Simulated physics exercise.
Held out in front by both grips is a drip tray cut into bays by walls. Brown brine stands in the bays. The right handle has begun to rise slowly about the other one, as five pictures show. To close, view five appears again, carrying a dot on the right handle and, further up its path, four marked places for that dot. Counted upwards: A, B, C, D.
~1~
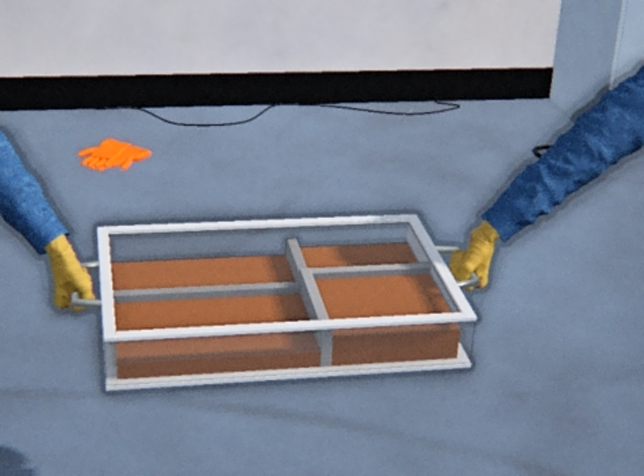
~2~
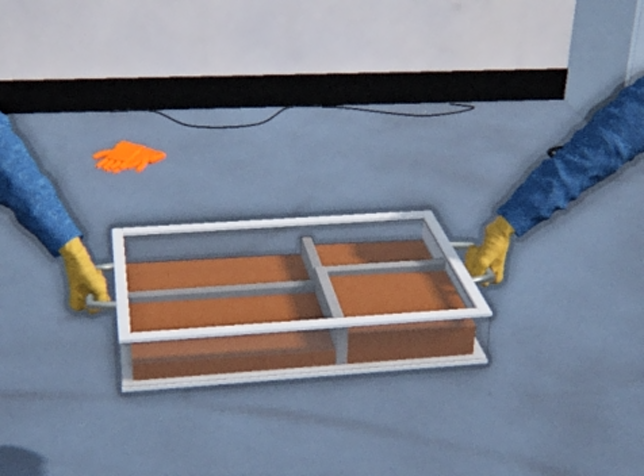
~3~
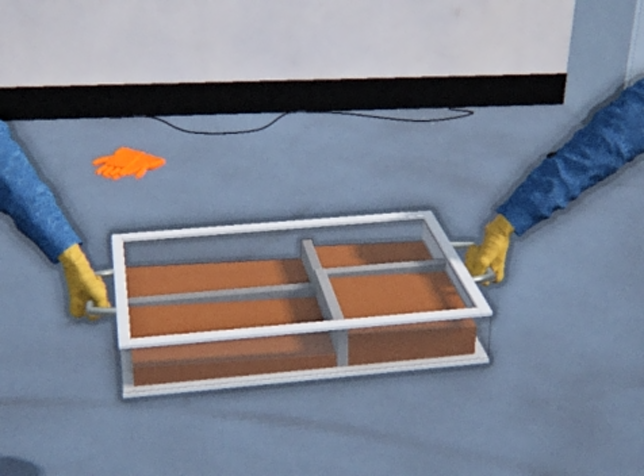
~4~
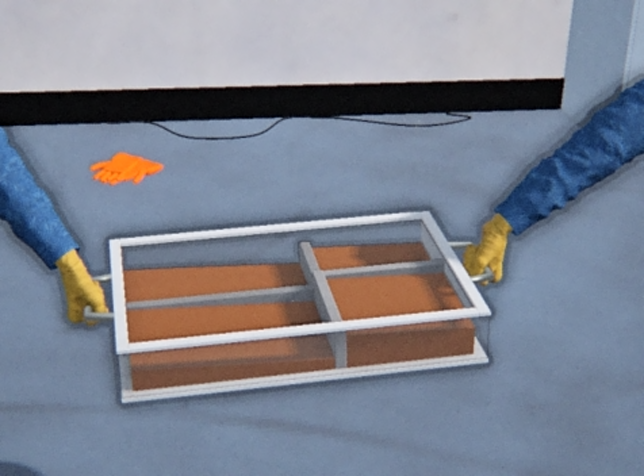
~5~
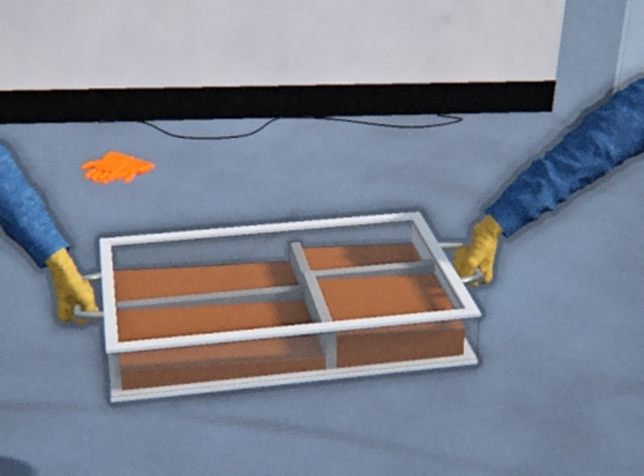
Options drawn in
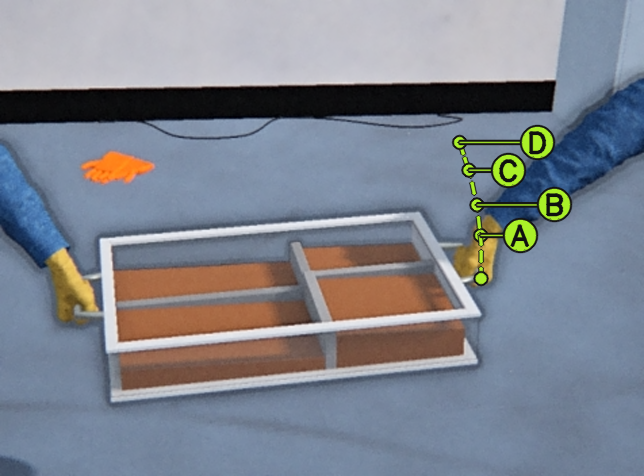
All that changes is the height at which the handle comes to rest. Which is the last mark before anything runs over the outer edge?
B will do.
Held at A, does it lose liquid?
No, that is safe.
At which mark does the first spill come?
Mark C.
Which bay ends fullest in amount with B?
The front left bay.
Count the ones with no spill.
Two.
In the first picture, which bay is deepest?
The front right bay.
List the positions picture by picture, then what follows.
The tray is level; deepest in the front right bay, at (380, 302), shallowest in the back left; right handle at (466, 266), in the first frame.
Tipped about 1° down to the left; no wall is crossed; right handle at (482, 262), in the second frame.
Tipped about 2° down to the left; no wall is crossed; right handle at (482, 261), in the third frame.
Tipped about 3° down to the left; no wall is crossed; right handle at (480, 261), in the fourth frame.
Tipped about 3° down to the left; deepest in the front right bay, at (384, 302), shallowest in the back left; right handle at (470, 262), in the fifth frame.
On the marked copy, A at (480, 235); B at (476, 204); C at (468, 170); D at (459, 142).
For mark A, nothing spills; the front right bay holds the most.
For mark B, nothing spills; the front left bay holds the most.
For mark C, about 15 % goes over the rim.
For mark D, about 31 % goes over the rim.
